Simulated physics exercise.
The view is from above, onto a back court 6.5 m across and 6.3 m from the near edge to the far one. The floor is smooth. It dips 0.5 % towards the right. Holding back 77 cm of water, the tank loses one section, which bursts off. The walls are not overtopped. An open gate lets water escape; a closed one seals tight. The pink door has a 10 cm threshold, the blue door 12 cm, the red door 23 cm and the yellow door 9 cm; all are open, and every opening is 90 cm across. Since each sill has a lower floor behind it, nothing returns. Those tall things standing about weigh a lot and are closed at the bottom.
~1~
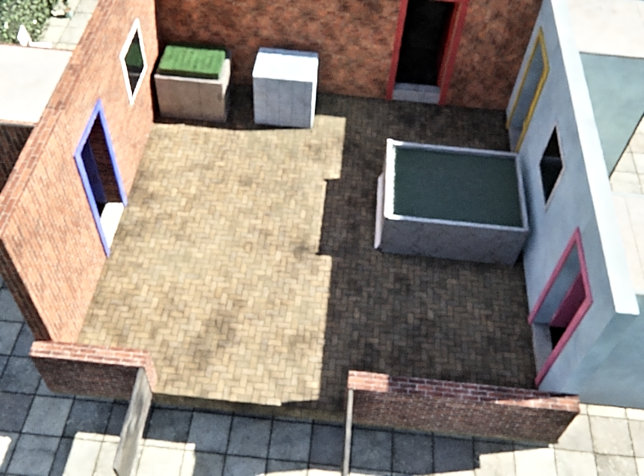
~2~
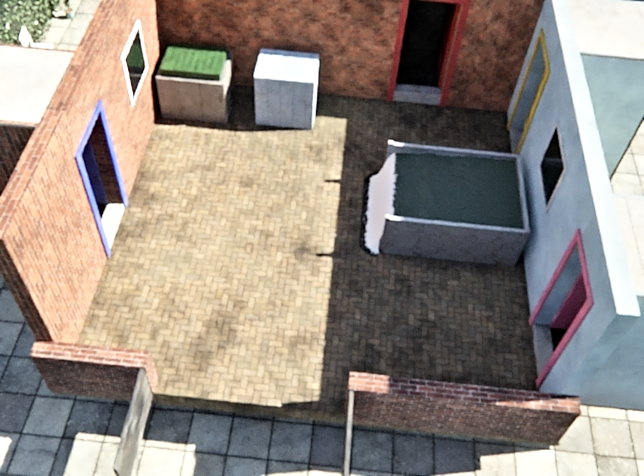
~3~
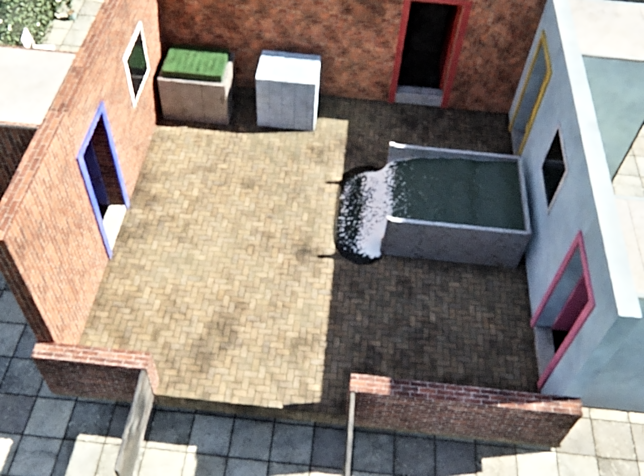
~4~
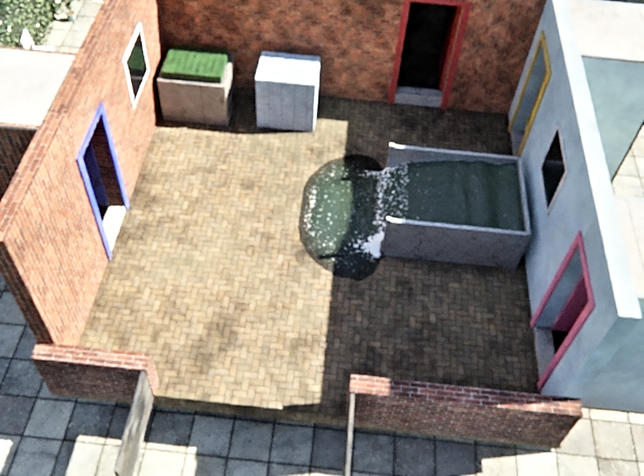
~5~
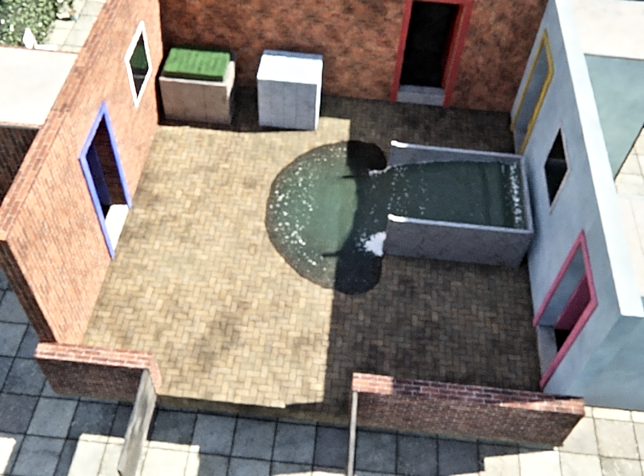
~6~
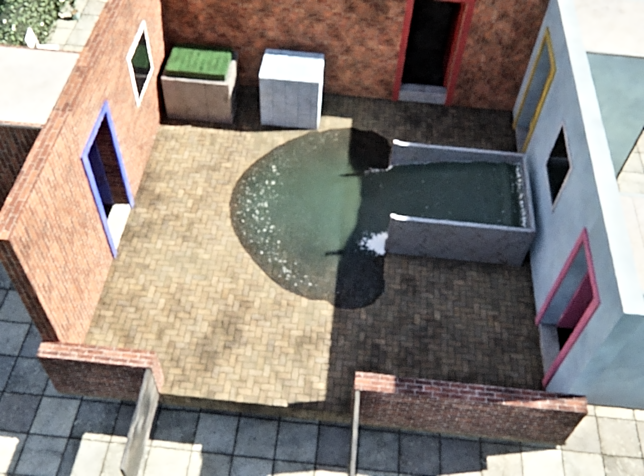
Dark green water bursts from the left end of a grey tank in a brick-walled back court, seen from above. Blue-framed, red-framed, yellow-framed and pink-framed openings stand at the left, back and right, with a green-topped box and a pale block near the back wall. The water foams out leftward, then spreads in a widening rounded sheet across the paving, while the view stays almost still.
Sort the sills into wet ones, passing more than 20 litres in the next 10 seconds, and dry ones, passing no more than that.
Pink door: Dry; blue door: Wet; red door: Dry; yellow door: Dry.
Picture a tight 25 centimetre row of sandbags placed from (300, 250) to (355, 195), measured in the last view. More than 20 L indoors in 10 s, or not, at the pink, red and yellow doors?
Then: Pink not over, red below, yellow under.
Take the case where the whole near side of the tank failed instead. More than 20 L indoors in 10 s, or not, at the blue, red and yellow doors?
Then it goes blue fine, red fine, yellow fine.
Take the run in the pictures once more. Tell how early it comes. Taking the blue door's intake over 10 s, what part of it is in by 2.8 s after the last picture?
85 per cent, roughly.
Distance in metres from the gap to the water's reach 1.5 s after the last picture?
Around 5.4 metres.
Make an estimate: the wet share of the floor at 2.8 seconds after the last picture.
Wet share: Near 60 percent.
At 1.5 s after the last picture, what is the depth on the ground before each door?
You'd get pink at 0 cm, blue at 27 cm, red at 0 cm, and yellow at 0 cm.
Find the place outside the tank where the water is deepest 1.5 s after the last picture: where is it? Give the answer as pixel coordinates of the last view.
Roughly at pixel (179, 130).
Then, 0.7 s after the last picture water covers 45 % of the floor and is deepest (31 cm) near (383, 227); pink door not reached, blue door 17 cm at the sill, 1 L in, red door not reached, yellow door not reached.
Then, 1.5 s after the last picture water covers 55 % of the floor and is deepest (40 cm) near (179, 130); pink door not reached, blue door 27 cm at the sill, 42 L in, red door not reached, yellow door not reached.
Then, 2.8 s after the last picture water covers 60 % of the floor and is deepest (26 cm) near (76, 367); pink door not reached, blue door 20 cm at the sill, 106 L in, red door 1 cm at the sill, 0 L in, yellow door not reached.
Then, 5.3 s after the last picture water covers 80 % of the floor and is deepest (16 cm) near (76, 367); pink door not reached, blue door 8 cm at the sill, 123 L in, red door 2 cm at the sill, 0 L in, yellow door 3 cm at the sill, 0 L in.
Then, 9.3 s after the last picture water covers 95 % of the floor and is deepest (12 cm) near (526, 250); pink door 9 cm at the sill, 0 L in, blue door 5 cm at the sill, 123 L in, red door 4 cm at the sill, 0 L in, yellow door 7 cm at the sill, 0 L in.
